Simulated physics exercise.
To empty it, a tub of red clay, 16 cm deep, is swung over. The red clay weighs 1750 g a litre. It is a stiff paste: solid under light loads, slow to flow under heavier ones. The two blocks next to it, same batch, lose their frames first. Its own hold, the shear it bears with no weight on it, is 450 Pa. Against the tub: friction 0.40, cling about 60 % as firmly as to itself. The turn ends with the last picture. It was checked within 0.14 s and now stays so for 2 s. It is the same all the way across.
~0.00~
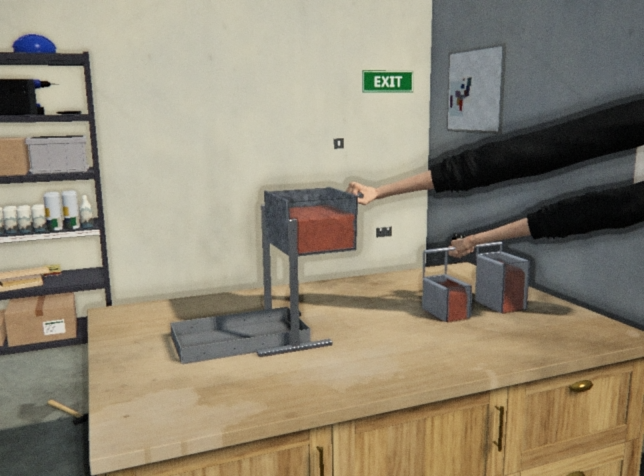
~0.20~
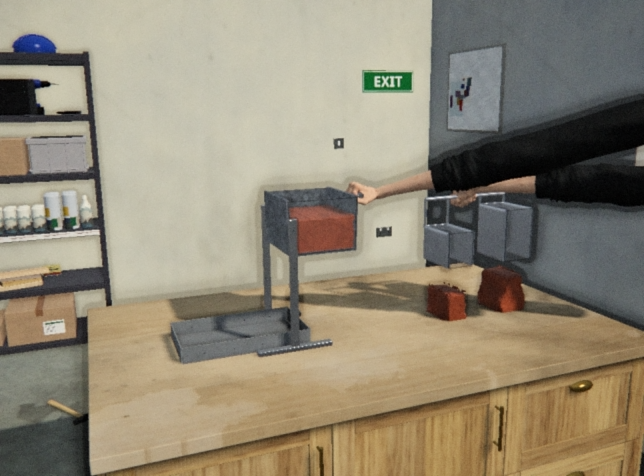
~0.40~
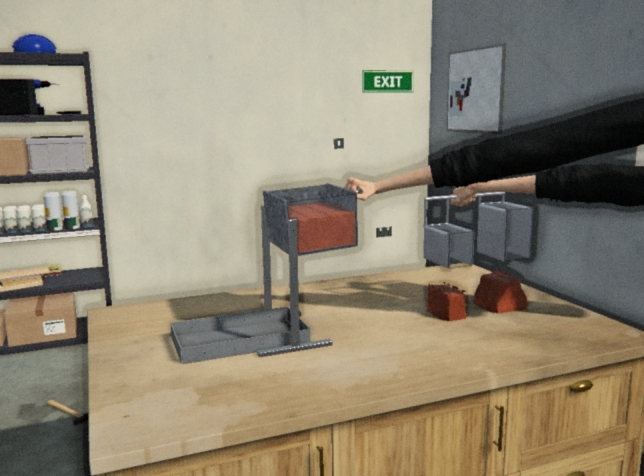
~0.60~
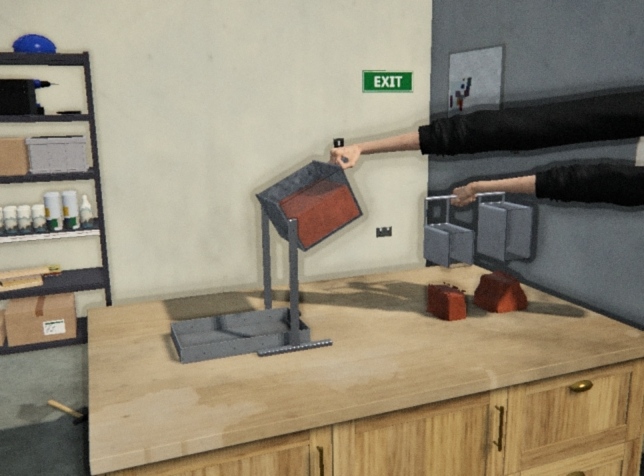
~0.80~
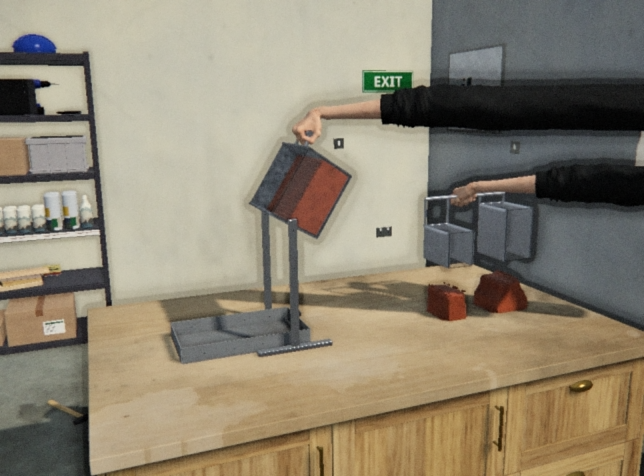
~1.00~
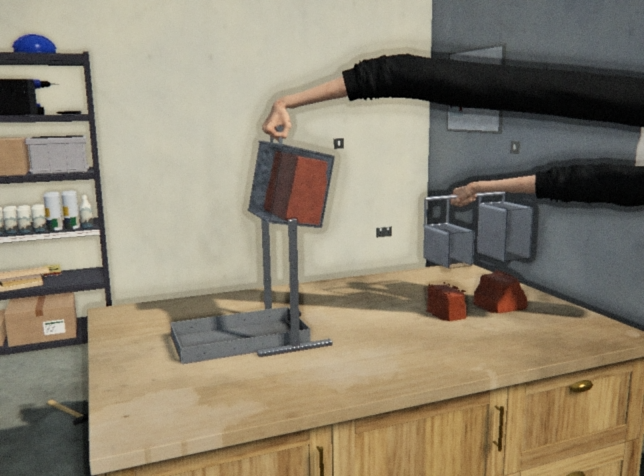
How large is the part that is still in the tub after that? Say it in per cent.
Close to 100 per cent.
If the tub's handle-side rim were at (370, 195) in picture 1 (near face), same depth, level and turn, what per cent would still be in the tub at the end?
Then about 60 %.
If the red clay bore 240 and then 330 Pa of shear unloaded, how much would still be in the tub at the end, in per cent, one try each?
In turn about 70 %, 70 %.
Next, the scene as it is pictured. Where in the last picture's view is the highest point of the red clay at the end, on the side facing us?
At about (284, 176).
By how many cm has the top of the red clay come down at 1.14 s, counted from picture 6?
Roughly 3 cm.
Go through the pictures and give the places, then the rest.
Handle-side rim at (355, 197), tilt 0 degrees; crest of the red clay at (329, 218); block heights 9.9 cm, 15 cm (left to right), in the first picture.
Handle-side rim at (355, 197), tilt 0 degrees; crest of the red clay at (329, 218); block heights 9.8 cm, 13 cm (left to right), in the second picture.
Handle-side rim at (354, 193), tilt 3 degrees; crest of the red clay at (351, 213); block heights 9.8 cm, 12 cm (left to right), in the third picture.
Handle-side rim at (339, 168), tilt 27 degrees; crest of the red clay at (345, 187); block heights 9.8 cm, 11 cm (left to right), in the fourth picture.
Handle-side rim at (307, 149), tilt 58 degrees; crest of the red clay at (325, 162); block heights 9.8 cm, 11 cm (left to right), in the fifth picture.
Handle-side rim at (282, 147), tilt 78 degrees; crest of the red clay at (301, 157); block heights 9.8 cm, 11 cm (left to right), in the sixth picture.
After 1.14 s, the tub is at 78 degrees and holds 100 %.
After 1.31 s, the tub is at 78 degrees and holds 100 %.
After 1.48 s, the tub is at 78 degrees and holds 100 %.
After 1.65 s, the tub is at 78 degrees and holds 100 %.
After 3.00 s, the tub is at 78 degrees and holds 100 %.
